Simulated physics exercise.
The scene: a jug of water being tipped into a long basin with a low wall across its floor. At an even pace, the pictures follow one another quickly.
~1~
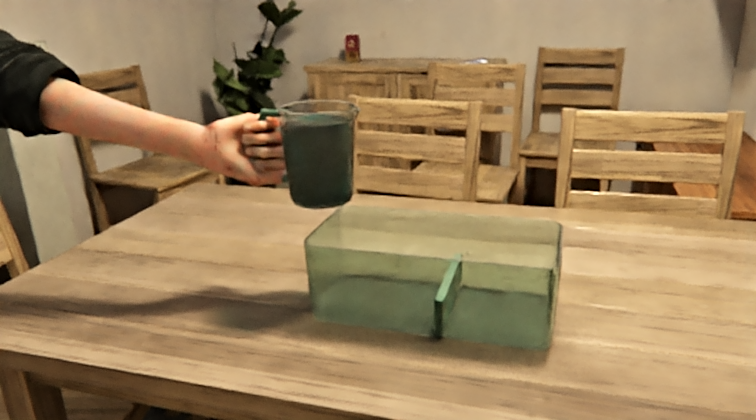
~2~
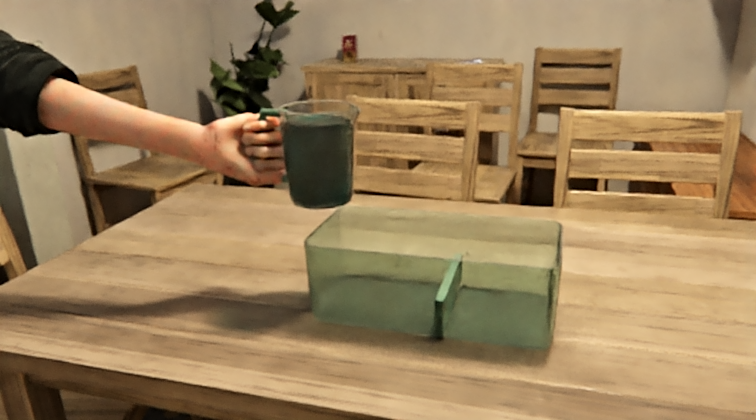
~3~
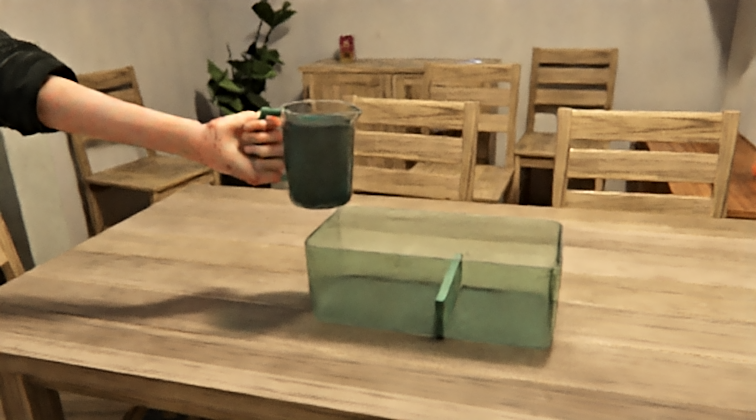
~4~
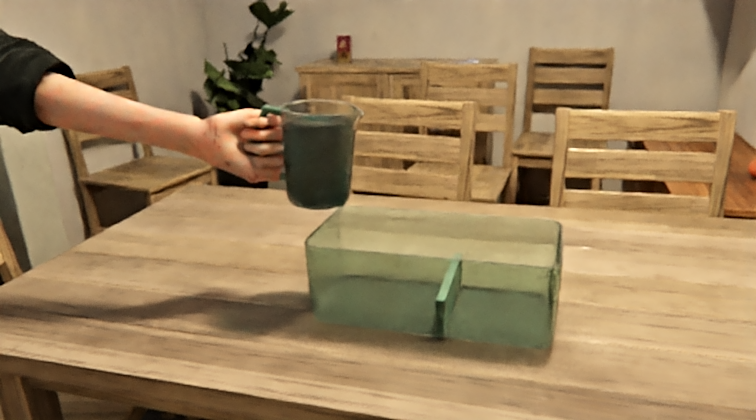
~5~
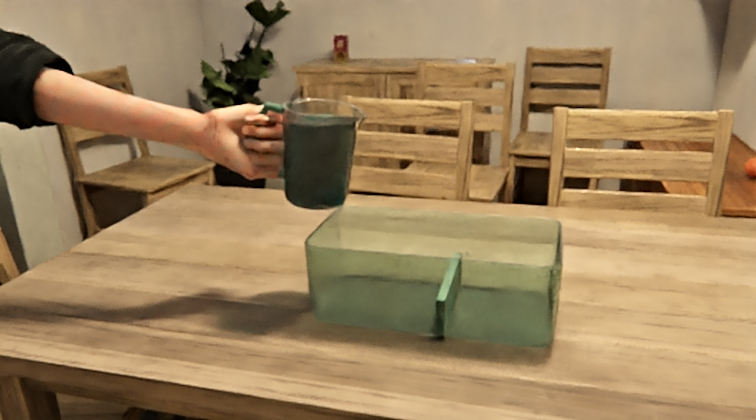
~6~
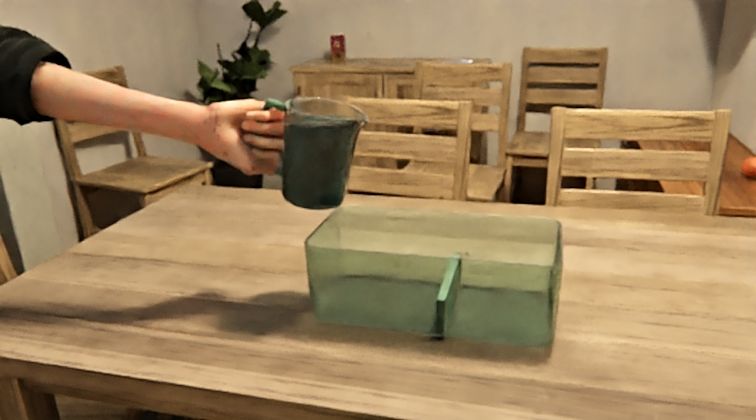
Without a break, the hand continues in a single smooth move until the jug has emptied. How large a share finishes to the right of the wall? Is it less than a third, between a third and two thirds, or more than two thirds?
I expect the share right of the wall to be below a third.
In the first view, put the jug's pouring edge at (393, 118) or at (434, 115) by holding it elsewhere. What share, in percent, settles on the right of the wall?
First try: Near 50 percent; second try: Near 95 percent.
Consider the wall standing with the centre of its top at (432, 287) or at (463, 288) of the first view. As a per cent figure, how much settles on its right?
In turn some 30 and 5 in a hundred.
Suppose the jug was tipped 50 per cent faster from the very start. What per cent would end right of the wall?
It comes to 5 per cent or so.
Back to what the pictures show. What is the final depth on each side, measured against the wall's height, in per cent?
50 per cent left, 0 per cent right.
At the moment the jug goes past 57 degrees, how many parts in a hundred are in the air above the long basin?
Roughly 10 percent.
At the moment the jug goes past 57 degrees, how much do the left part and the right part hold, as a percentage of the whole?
You'd find 5 per cent on the left and 0 per cent on the right.
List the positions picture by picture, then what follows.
The first frame shows tilt 0°; pouring edge (360, 110); surface from (287, 120) to (353, 122); the long basin's rim runs from (323, 224) to (561, 245); the wall's top is at (450, 276).
The second frame shows tilt 0°; pouring edge (360, 110); surface from (287, 120) to (353, 123).
The third frame shows tilt 2°; pouring edge (361, 111); surface from (288, 120) to (353, 123).
The fourth frame shows tilt 4°; pouring edge (363, 114); surface from (289, 120) to (355, 123).
The fifth frame shows tilt 7°; pouring edge (365, 116); surface from (290, 121) to (357, 123).
The sixth frame shows tilt 11°; pouring edge (368, 120); surface from (291, 122) to (360, 124).
A moment on, the jug is tipped part way and 87 per cent is still to pour, 3 is left of the wall and 0 right of it.
Next, the jug is tipped on its side and 46 per cent is still to pour, 40 is left of the wall and 0 right of it.
Then the jug is tipped on its side and 10 per cent is still to pour, 84 is left of the wall and 2 right of it.
Later the jug is tipped on its side and 1 per cent is still to pour, 95 is left of the wall and 2 right of it.
At rest 97 per cent lies left of the wall, 2 right of it and 1 outside.
